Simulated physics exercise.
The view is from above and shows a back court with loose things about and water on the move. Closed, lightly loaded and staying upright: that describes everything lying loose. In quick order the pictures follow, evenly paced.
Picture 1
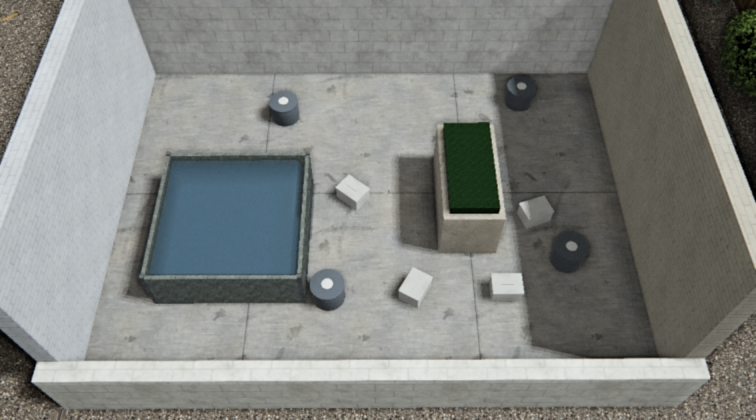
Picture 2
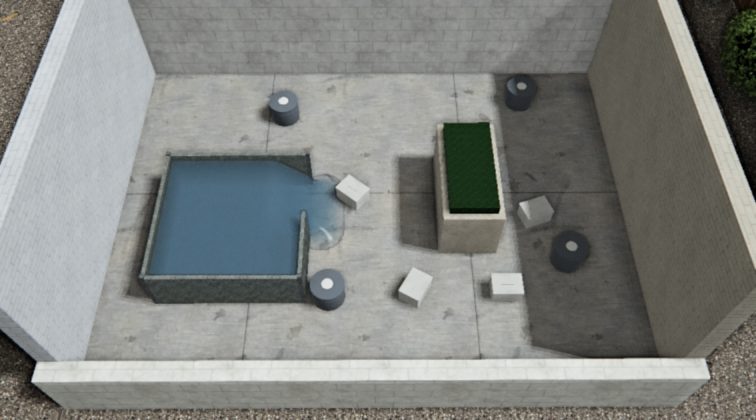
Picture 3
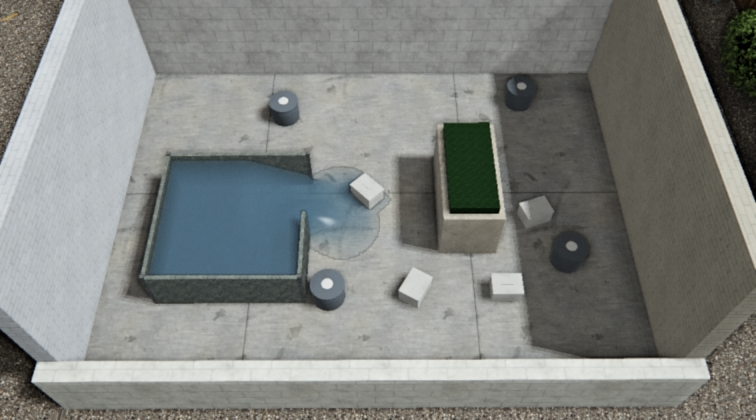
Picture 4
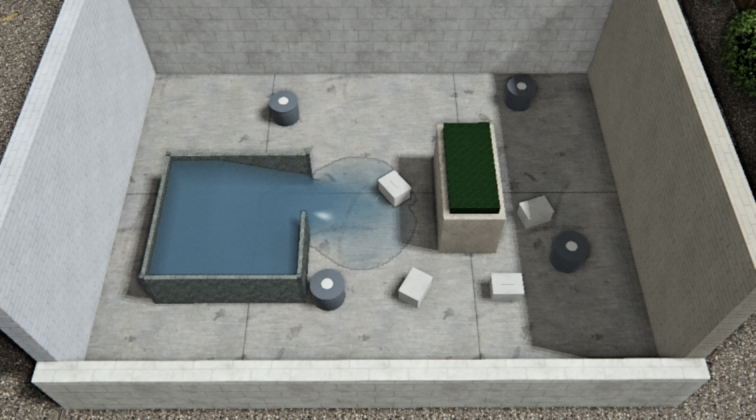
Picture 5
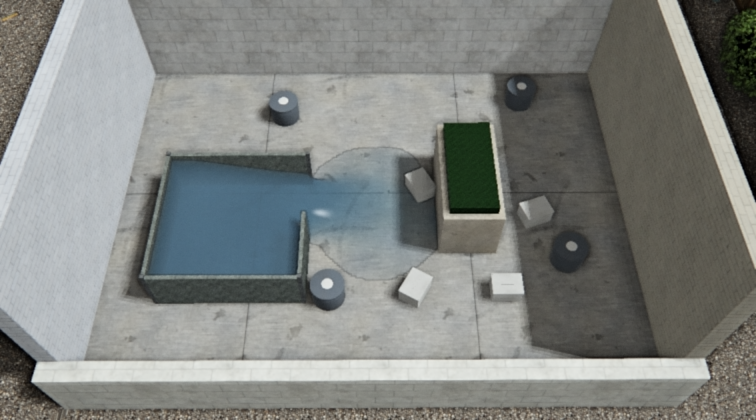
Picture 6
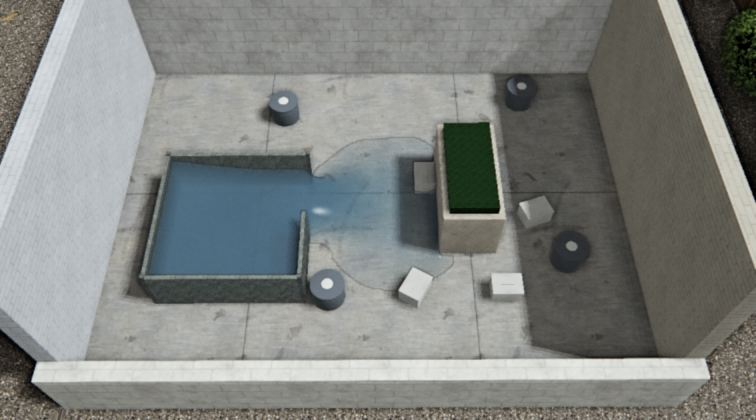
Water pouring through a gap in a pool's right wall, spreading across a paved court and pushing one pale block against a planter.
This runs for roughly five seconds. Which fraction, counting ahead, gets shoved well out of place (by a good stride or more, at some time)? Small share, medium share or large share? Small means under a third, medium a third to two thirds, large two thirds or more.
A medium share.
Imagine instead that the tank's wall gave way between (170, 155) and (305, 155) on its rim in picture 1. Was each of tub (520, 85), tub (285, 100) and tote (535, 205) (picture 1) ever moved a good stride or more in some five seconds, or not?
Here's my take, in sequence: Dislodged that far, dislodged that far, and fails to go that far.
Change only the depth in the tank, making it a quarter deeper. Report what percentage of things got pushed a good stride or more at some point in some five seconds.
About 60 %.
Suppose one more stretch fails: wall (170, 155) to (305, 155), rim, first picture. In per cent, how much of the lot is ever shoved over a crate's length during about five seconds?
Near 20 in a hundred.
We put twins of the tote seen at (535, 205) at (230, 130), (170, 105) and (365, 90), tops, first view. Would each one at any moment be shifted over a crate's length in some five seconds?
Copy by copy, in order: Largely stays, largely stays, relocated.
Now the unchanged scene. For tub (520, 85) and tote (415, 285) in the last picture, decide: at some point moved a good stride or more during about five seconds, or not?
Taking them in turn, the first covered the distance and the second covered the distance.
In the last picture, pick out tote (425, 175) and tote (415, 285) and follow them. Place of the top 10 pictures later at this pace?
(489, 80) and (408, 347).
A moment on, 1 of 8 are well off their spots; 1 afloat.
Next, 2 of 8 are well off their spots; 2 afloat.
Later, 3 of 8 are well off their spots; 3 afloat.
In the end, 3 of 8 are well off their spots, and 3 have been at some point; 2 afloat.
